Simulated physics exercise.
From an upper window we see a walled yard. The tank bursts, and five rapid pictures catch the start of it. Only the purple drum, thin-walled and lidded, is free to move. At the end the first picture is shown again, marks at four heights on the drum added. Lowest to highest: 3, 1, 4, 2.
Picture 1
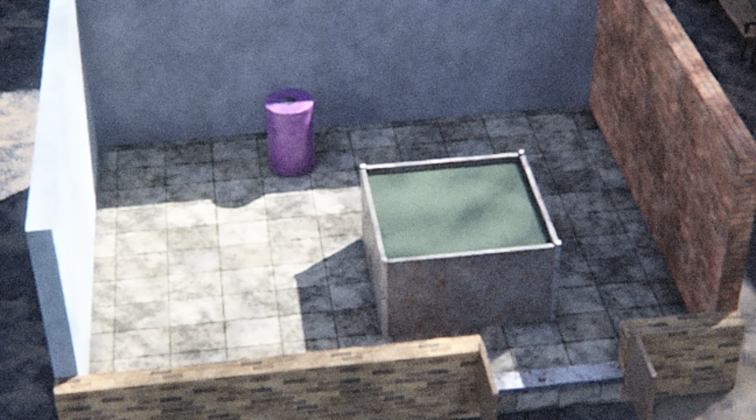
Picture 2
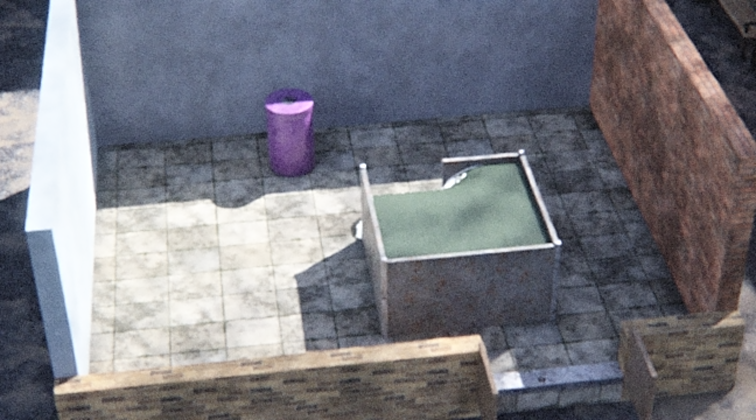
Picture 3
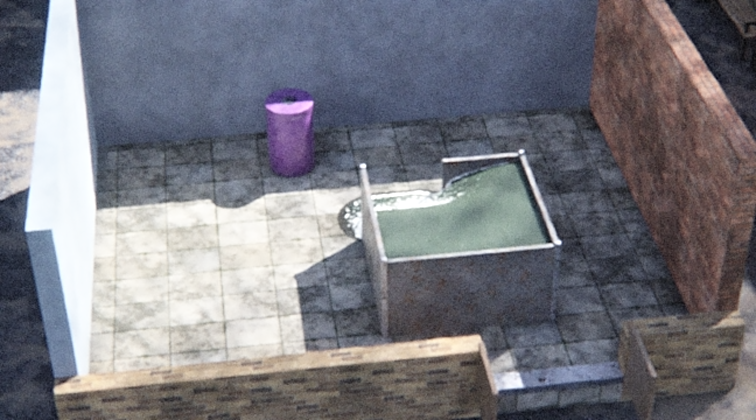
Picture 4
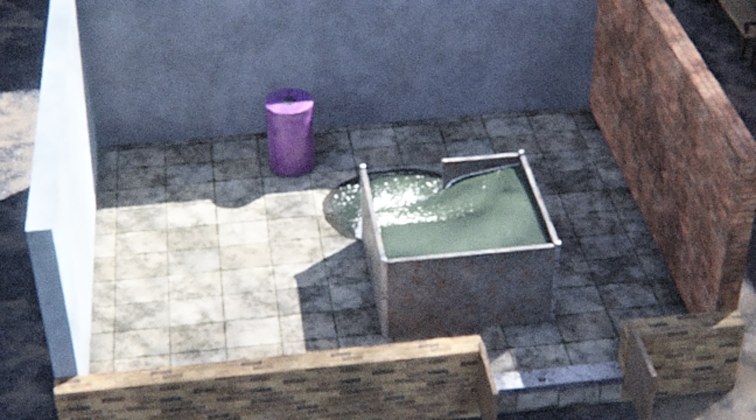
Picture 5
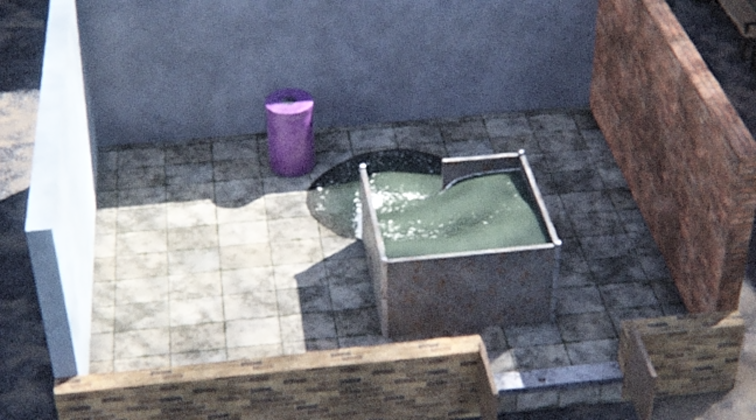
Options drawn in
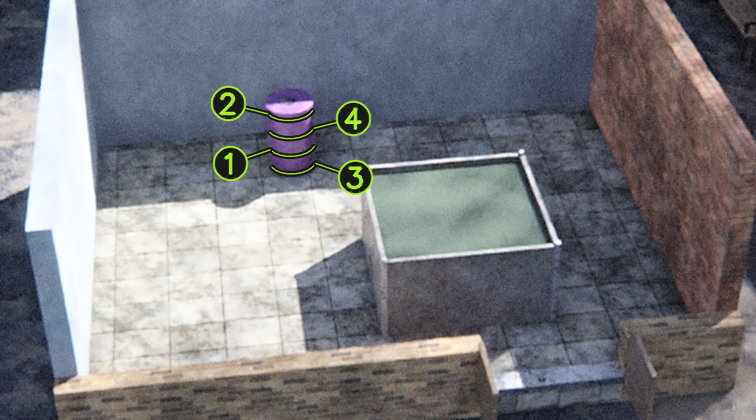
Greenish water poured through a gap that opened in the back of the square tank and spread across the paved floor toward the purple drum, which stood still near the back wall.
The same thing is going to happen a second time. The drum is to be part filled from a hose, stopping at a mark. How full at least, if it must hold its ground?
4.
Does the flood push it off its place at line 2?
No, that is safe.
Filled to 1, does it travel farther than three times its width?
No, it does not.
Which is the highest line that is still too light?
That is line 1.
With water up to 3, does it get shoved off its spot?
Yes, it does.
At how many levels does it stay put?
Two.
On the marked copy, 1 at (293, 156); 2 at (291, 120); 3 at (294, 173); 4 at (292, 138); from the bottom up 3, 1, 4, 2.
For line 1, it is pushed about twice its own width away.
For line 2, it does not move.
For line 3, it is pushed about 7 times its own width away.
For line 4, it does not move.
